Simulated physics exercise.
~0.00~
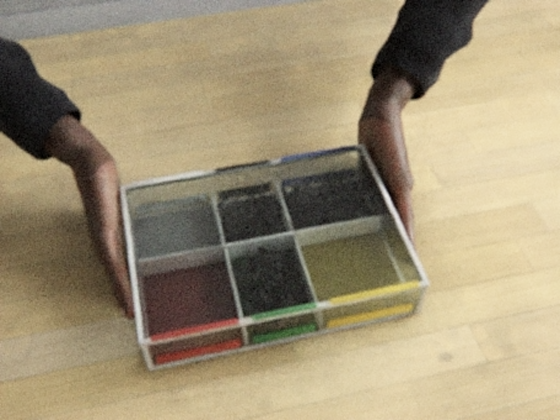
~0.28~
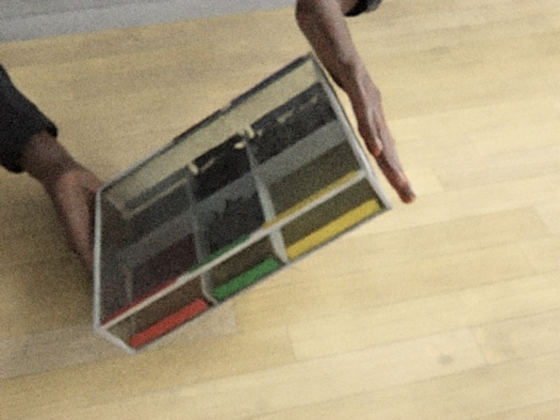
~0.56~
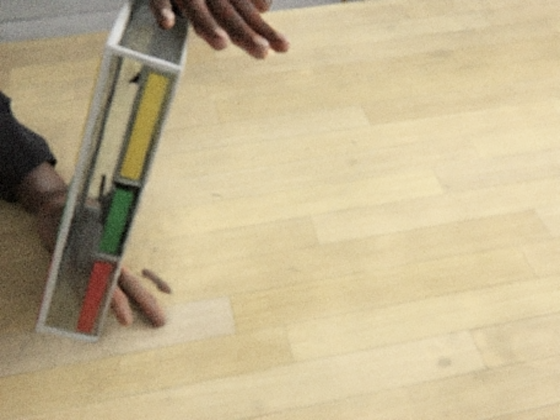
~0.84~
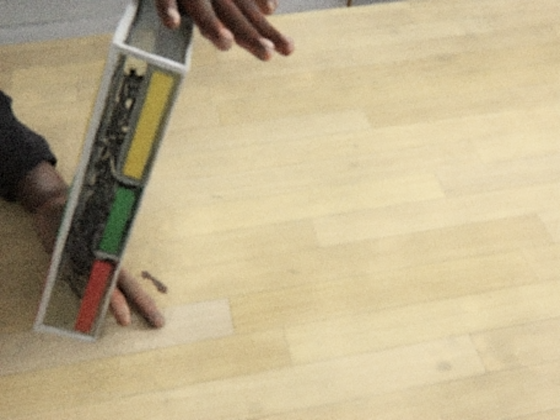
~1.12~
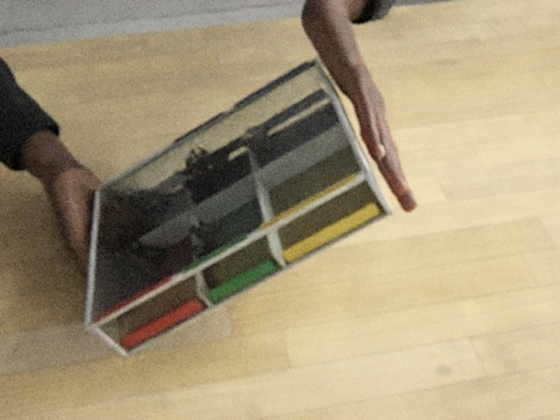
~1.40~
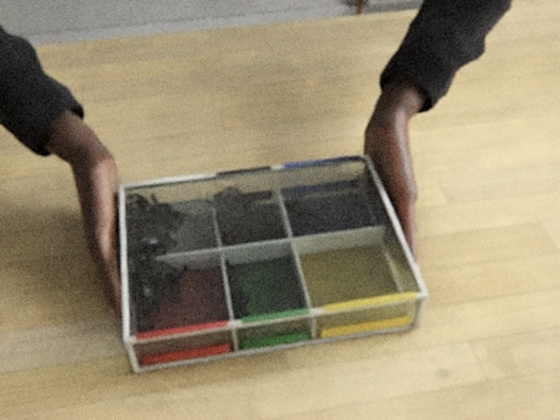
A clear-lided sorting box divided into six compartments, with red, green and yellow strips along its near side, sits between two dark-sleeved hands on a pale wooden floor, seen from above. Small black screws fill mainly the back middle, back right and front middle sections. The hands lift the right side until the box stands steeply on its lower left corner, and the screws slide down under the lid toward the left. The hands then lower it flat again. It ends with screws heaped mostly in the left compartments, some at the back middle and fewer elsewhere, the yellow section looking empty.
